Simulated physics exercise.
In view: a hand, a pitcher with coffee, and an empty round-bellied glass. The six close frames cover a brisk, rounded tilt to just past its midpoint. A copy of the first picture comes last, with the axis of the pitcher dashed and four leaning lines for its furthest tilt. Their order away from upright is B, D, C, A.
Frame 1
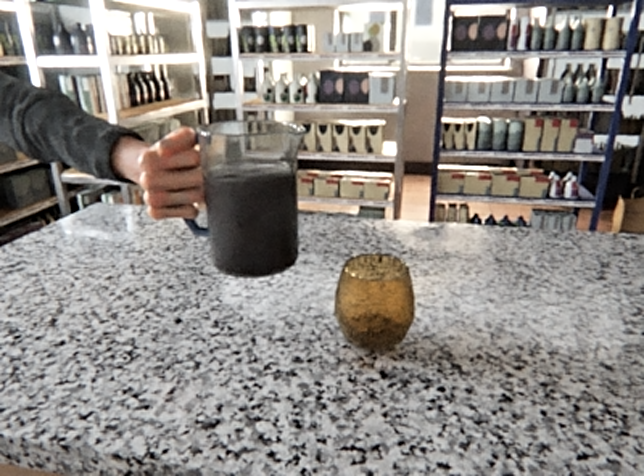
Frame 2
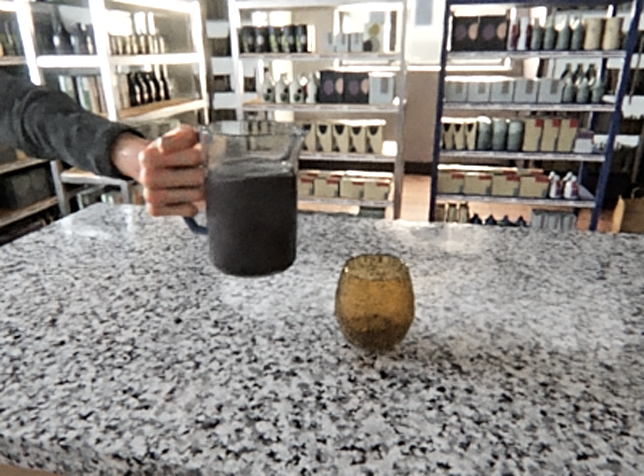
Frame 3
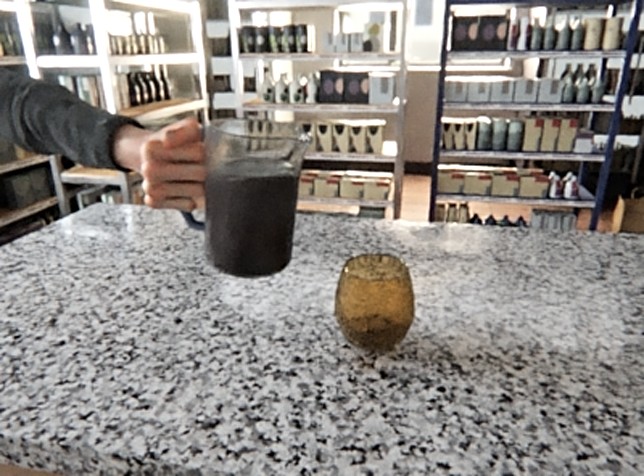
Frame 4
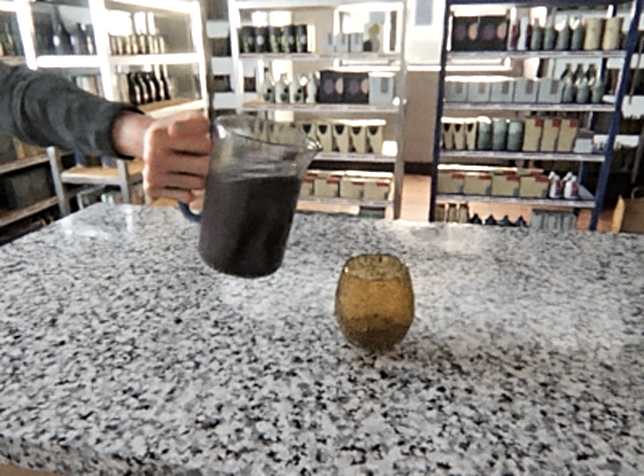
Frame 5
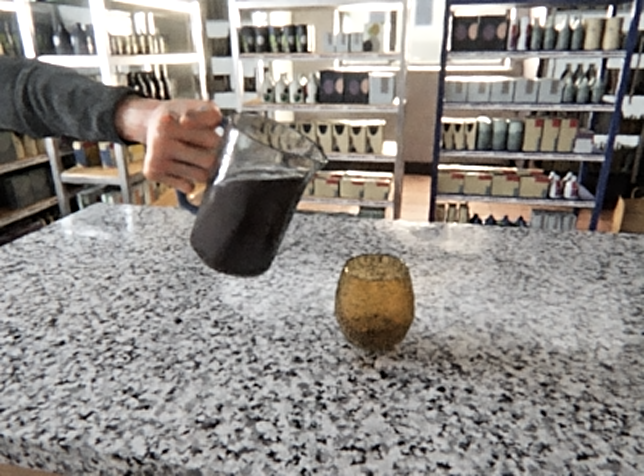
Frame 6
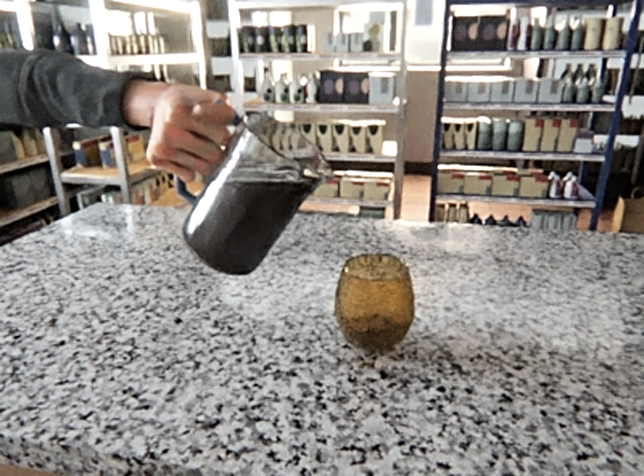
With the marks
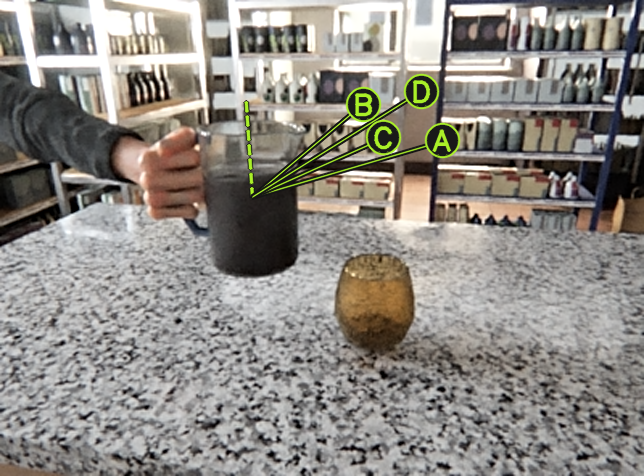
In a room lined with shelves of bottles, jars and boxes, a speckled grey-and-white stone counter is seen from slightly above by a still camera. A hand in a dark sleeve reaches in from the left, holding a clear pitcher of dark liquid above an amber, round-bellied glass, which stands empty near the middle. The hand holds the pitcher nearly upright, then steadily tilts it rightward, its base swinging left, while the glass stays still.
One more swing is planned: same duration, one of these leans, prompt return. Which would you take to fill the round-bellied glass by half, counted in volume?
C.
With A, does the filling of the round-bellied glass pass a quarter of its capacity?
Yes, clearly.
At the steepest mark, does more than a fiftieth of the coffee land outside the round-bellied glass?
No, it does not.
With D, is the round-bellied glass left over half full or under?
Under.
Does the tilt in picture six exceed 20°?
Yes.
On the marked copy, A at (426, 146); B at (350, 115); C at (368, 145); D at (407, 100).
With A, the round-bellied glass ends with about 73 % of what it can hold.
With B, the round-bellied glass ends with about 13 % of what it can hold.
With C, the round-bellied glass ends with about 47 % of what it can hold.
With D, the round-bellied glass ends with about 27 % of what it can hold.
